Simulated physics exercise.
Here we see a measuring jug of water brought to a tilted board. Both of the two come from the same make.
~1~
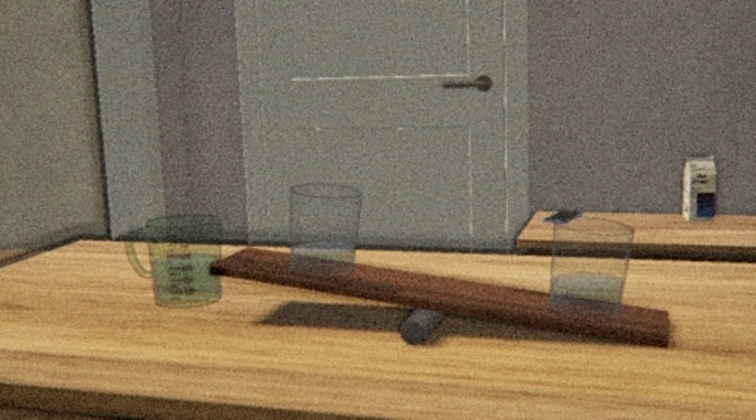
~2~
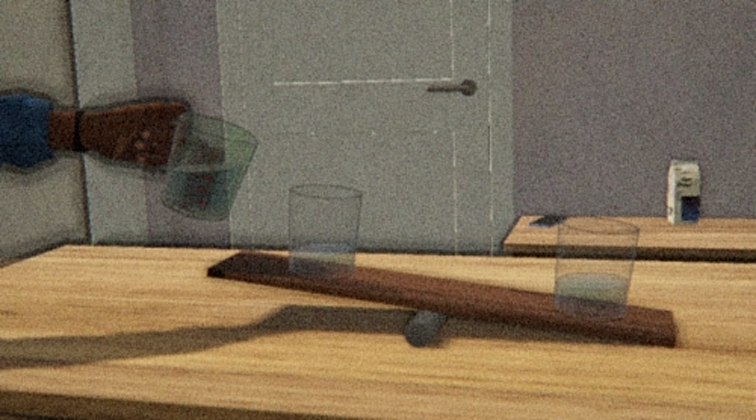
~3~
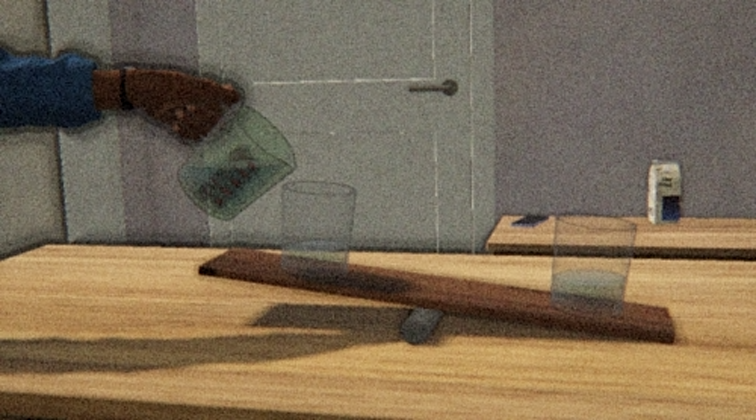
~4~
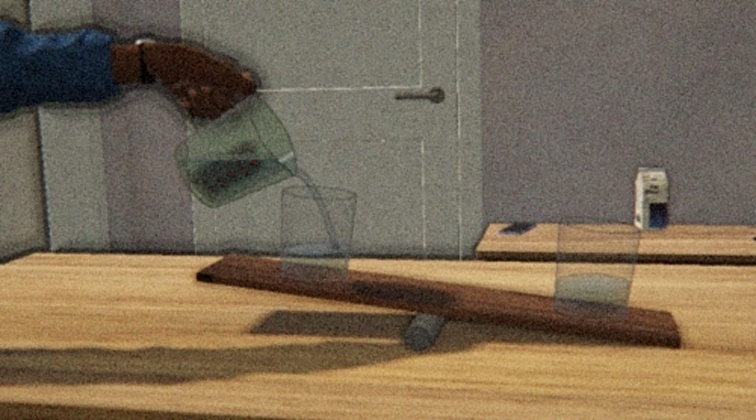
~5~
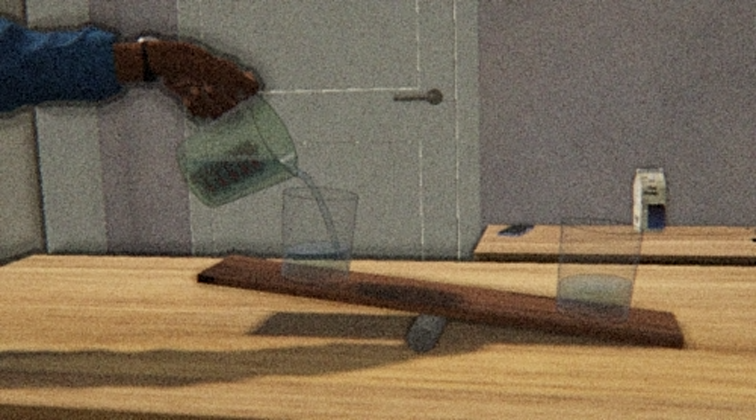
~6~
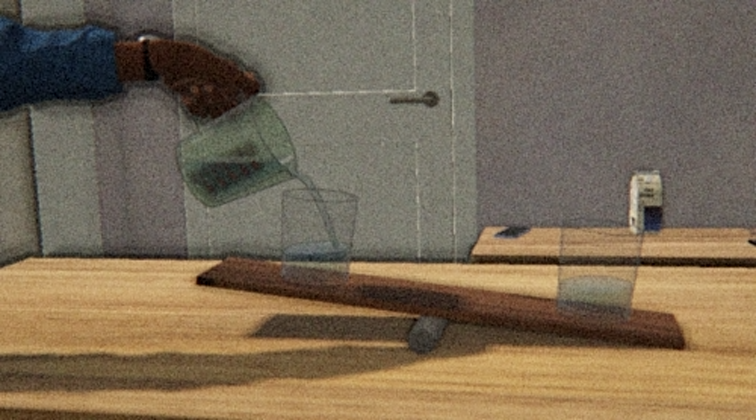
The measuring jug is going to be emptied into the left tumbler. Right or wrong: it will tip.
Right.
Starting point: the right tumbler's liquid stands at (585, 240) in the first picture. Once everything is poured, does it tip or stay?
With that start, it sits tight.
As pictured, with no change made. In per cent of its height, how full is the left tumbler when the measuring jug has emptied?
Roughly 80%.
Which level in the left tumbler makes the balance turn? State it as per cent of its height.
Roughly 45 percent, I'd say.
Shortly, the left tumbler is about half full; the board has swung over, and that end is down.
Then, the left tumbler is about three quarters full; the board has swung over, and that end is down.
At the finish, the left tumbler is about three quarters full; the board has swung over, and that end is down.
